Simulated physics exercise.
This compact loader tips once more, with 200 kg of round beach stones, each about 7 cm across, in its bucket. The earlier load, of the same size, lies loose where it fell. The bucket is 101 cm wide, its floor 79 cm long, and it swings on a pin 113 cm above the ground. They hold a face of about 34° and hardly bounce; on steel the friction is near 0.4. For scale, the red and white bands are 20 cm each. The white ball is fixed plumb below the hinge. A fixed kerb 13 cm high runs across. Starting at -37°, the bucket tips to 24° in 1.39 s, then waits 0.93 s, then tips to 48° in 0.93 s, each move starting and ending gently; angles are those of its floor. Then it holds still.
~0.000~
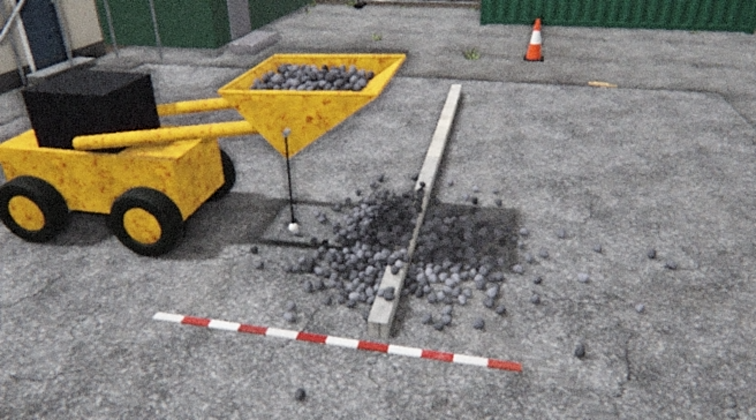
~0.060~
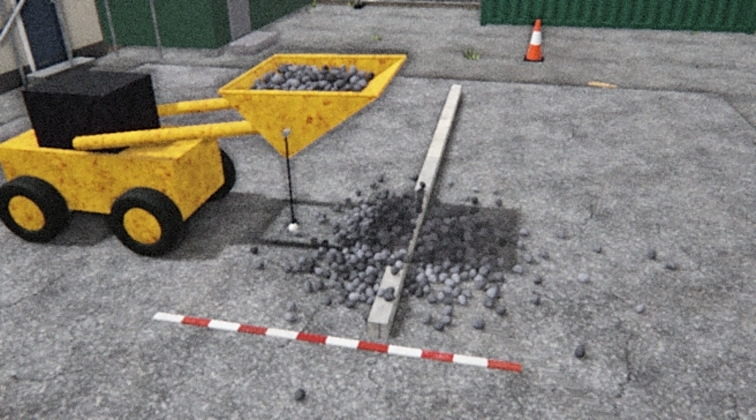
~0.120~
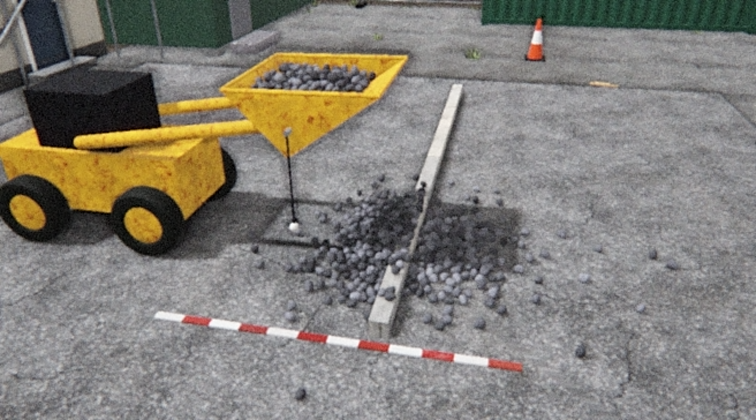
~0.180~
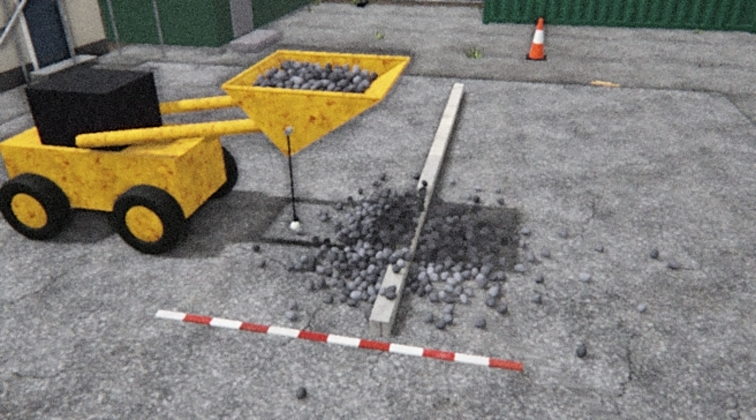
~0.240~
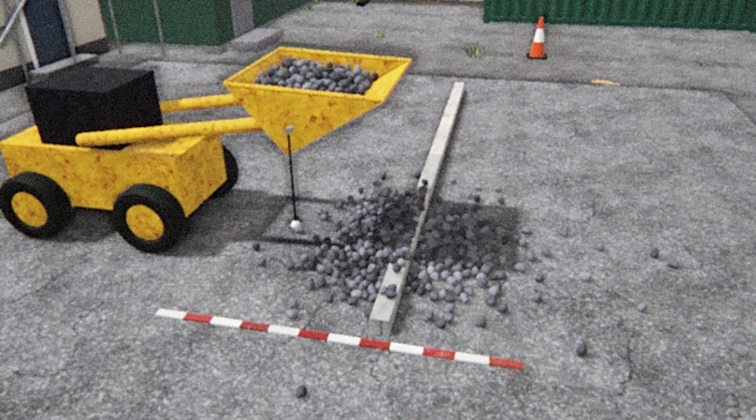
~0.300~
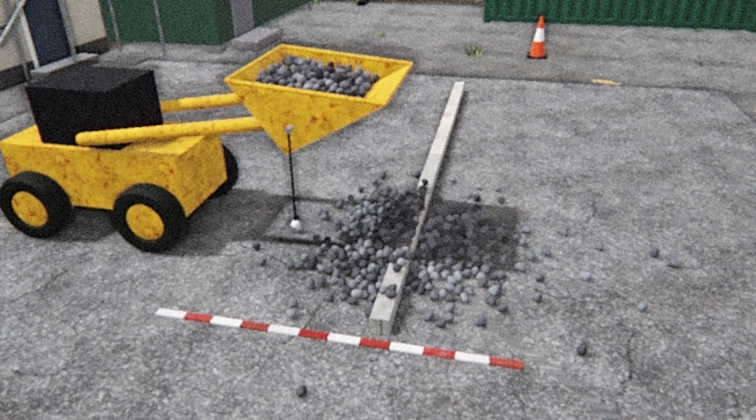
A yellow loader slowly tilts its raised bucket of round stones slightly above scattered stones.
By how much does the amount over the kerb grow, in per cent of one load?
Some 99 per cent is added.
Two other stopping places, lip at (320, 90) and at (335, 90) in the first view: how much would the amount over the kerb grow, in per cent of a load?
First some 30, then 55 per cent.
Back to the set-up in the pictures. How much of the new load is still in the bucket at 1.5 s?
It holds some 85 per cent.
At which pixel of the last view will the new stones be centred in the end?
Their middle is at about (458, 241).
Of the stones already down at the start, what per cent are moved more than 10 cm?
About 15 per cent.
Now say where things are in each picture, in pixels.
In the first frame, lip at (377, 95), floor tilted -37°, highest stones at (290, 75). The earlier load is highest near (406, 220), 18 cm above ground level, 62 % on this side of the kerb, 38 % over the kerb.
In the second frame, the bucket is at -37°, its lip at (378, 95); the top of the load is at (287, 75); the stones move at 0.0 m/s on average.
In the third frame, lip at (380, 96), floor tilted -36°, highest stones at (289, 74); the stones move at 0.1 m/s on average.
In the fourth frame, lip at (382, 98), floor tilted -34°, highest stones at (290, 72); the stones move at 0.1 m/s on average.
In the fifth frame, the bucket is at -32°, its lip at (384, 100); the top of the load is at (286, 68); the stones move at 0.1 m/s on average.
In the sixth frame, lip at (385, 104), floor tilted -30°, highest stones at (287, 66); the stones move at 0.1 m/s on average.
After 1.0 s the floor is at 14°; in per cent of one load, 100 in the bucket, 62 on this side of the kerb, 38 over the kerb; the foremost stones are at (606, 269).
After 1.5 s the floor is at 24°; in per cent of one load, 83 in the bucket, 78 on this side of the kerb, 40 over the kerb; the foremost stones are at (606, 269).
After 3.7 s the floor is at 48°; in per cent of one load, 0 in the bucket, 63 on this side of the kerb, 137 over the kerb; the foremost stones are at (620, 270).
After 6.1 s the floor is at 48°; in per cent of one load, 0 in the bucket, 63 on this side of the kerb, 137 over the kerb; the foremost stones are at (620, 270). Net gain over the kerb, 99.
